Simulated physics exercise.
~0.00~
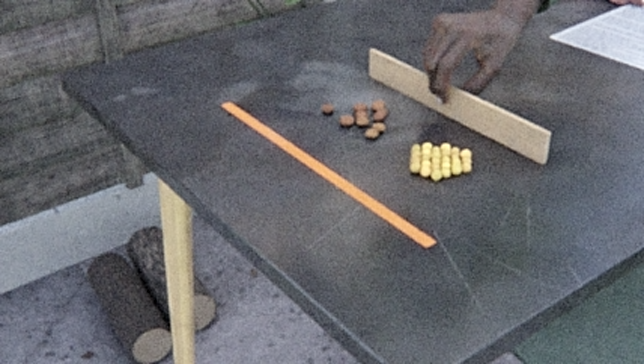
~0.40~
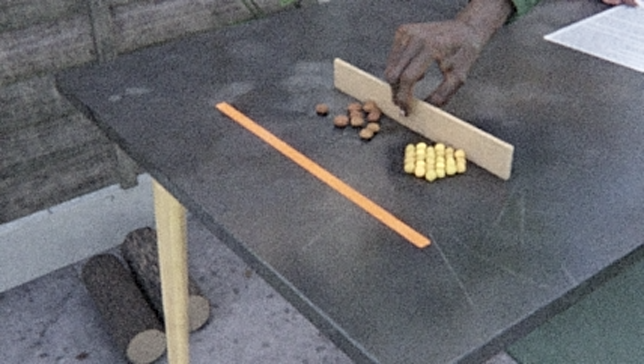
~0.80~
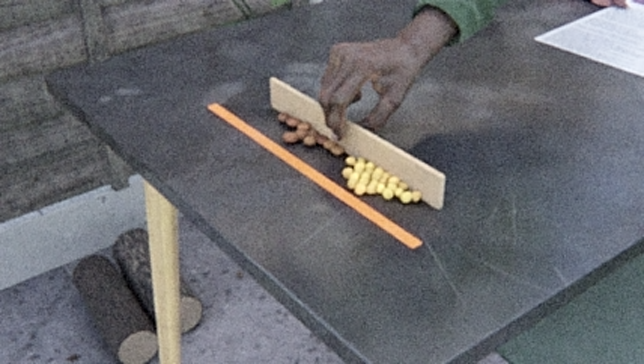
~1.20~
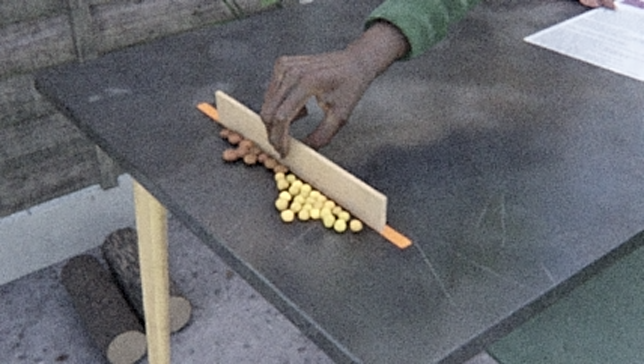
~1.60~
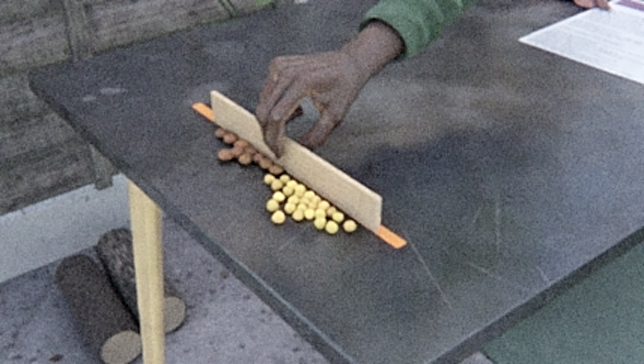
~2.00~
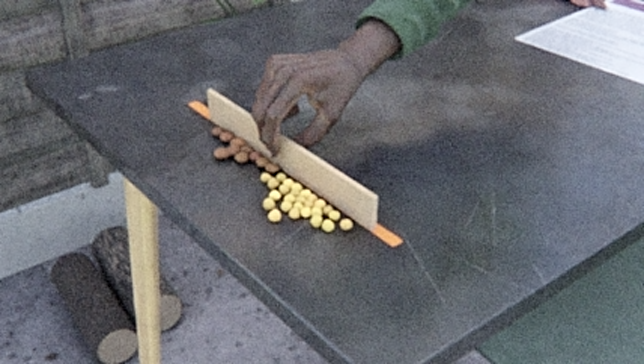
The clip opens on a dark tabletop marked with a strip of orange tape, where a hand in a green sleeve holds a flat, pale board upright behind two small lots of loose pieces, one reddish brown and one yellow. The hand moves the board left towards the tape, and it reaches both lots. It sweeps them along together, the yellow pieces spreading out of their neat cluster as they cross the strip. The board stops at the tape. Both handfuls come to rest just past it, still wholly on the table and clear of the edge, with the hand still holding the board.
